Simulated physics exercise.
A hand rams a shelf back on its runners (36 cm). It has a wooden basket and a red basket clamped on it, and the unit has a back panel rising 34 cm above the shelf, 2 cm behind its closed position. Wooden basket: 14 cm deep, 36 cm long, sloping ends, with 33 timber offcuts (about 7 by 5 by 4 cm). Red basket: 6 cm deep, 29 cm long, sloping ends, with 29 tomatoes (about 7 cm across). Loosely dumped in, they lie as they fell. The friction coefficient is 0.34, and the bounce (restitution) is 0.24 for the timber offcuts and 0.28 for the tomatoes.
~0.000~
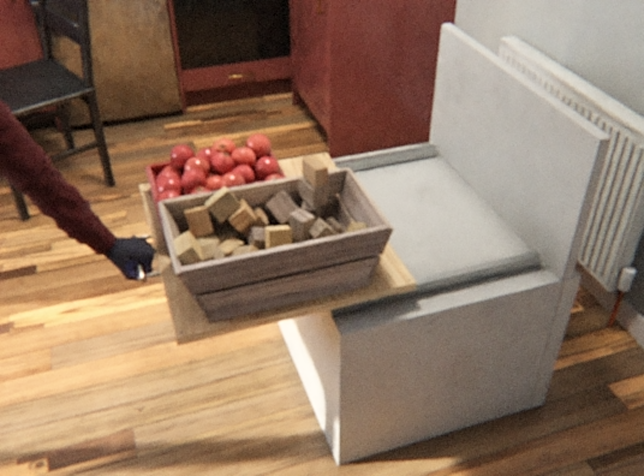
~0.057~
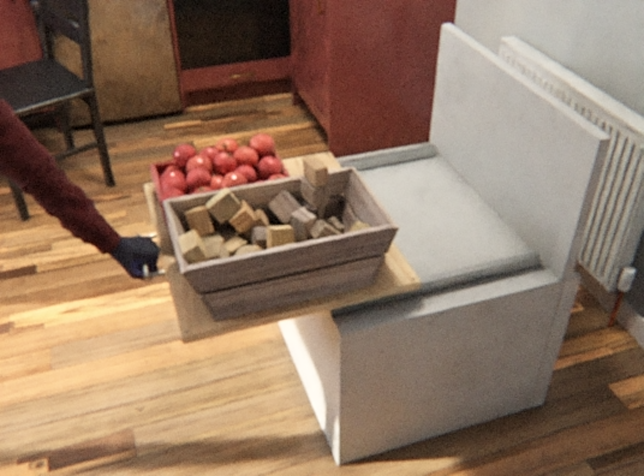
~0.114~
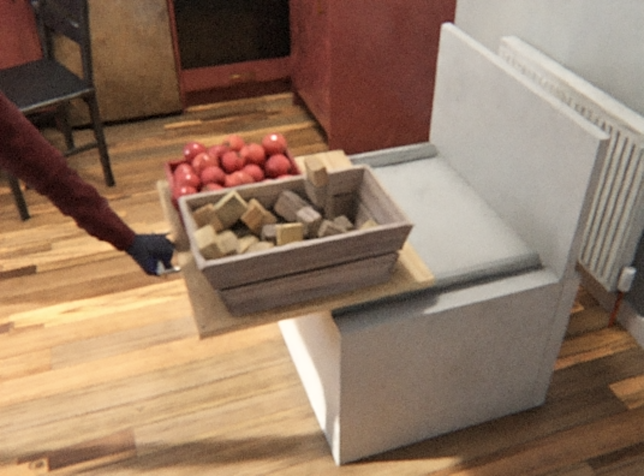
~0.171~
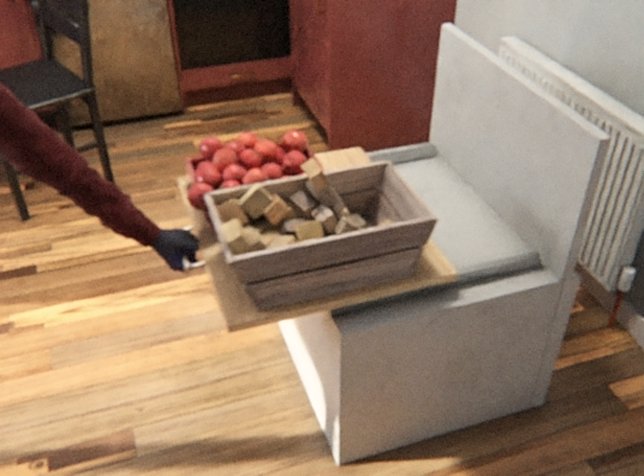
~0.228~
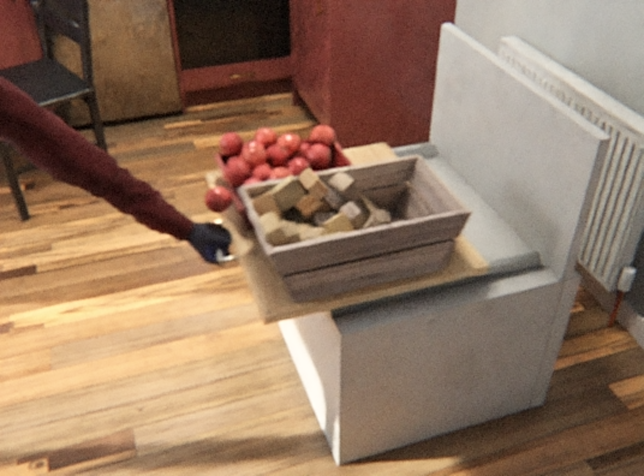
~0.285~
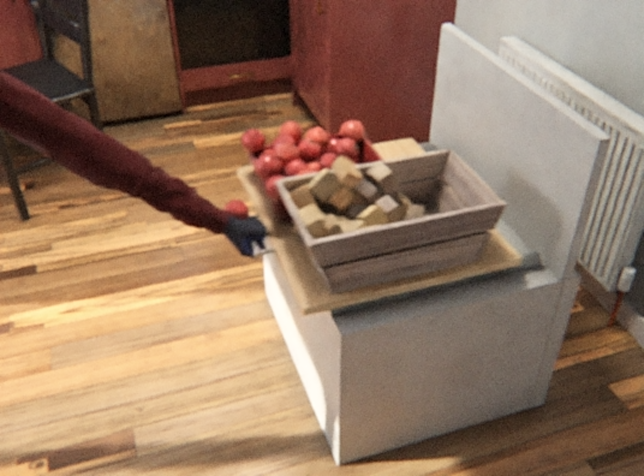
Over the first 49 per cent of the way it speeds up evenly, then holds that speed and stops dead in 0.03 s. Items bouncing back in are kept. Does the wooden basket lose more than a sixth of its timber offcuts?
No.
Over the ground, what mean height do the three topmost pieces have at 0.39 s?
Around 72 cm high.
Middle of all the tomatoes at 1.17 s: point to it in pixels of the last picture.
Centre approx. (363, 165).
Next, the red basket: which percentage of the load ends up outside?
About 30 percent for the red basket.
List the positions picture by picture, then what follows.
In the first frame (places track the rim corner closest to us here, unless another is named), wooden basket (181, 269); red basket (by its farthest rim corner) (265, 146); 0 cm pushed; all still inside.
In the second frame, wooden basket (187, 268); red basket (269, 146); 1 cm pushed.
In the third frame, wooden basket (205, 264); red basket (282, 144); 5 cm pushed.
In the fourth frame, wooden basket (234, 258); red basket (301, 140); 11 cm pushed.
In the fifth frame, wooden basket (273, 250); red basket (329, 136); 20 cm pushed; 1 out, the lowest tomato at (218, 200).
In the sixth frame, wooden basket (314, 242); red basket (358, 131); 29 cm pushed; 1 out, the lowest tomato at (236, 213).
After 0.31 s, end of travel.
After 0.39 s, the wooden basket has all 33 and the red basket is down by 2 of 29.
After 0.51 s, the wooden basket has all 33 and the red basket is down by 5 of 29.
After 0.73 s, the wooden basket is down by 1 of 33 and the red basket is down by 7 of 29.
Outcome (at 1.17 s), the wooden basket is down by 1 of 33 and the red basket is down by 8 of 29. Asked share, 1 of 33, 3 per cent.
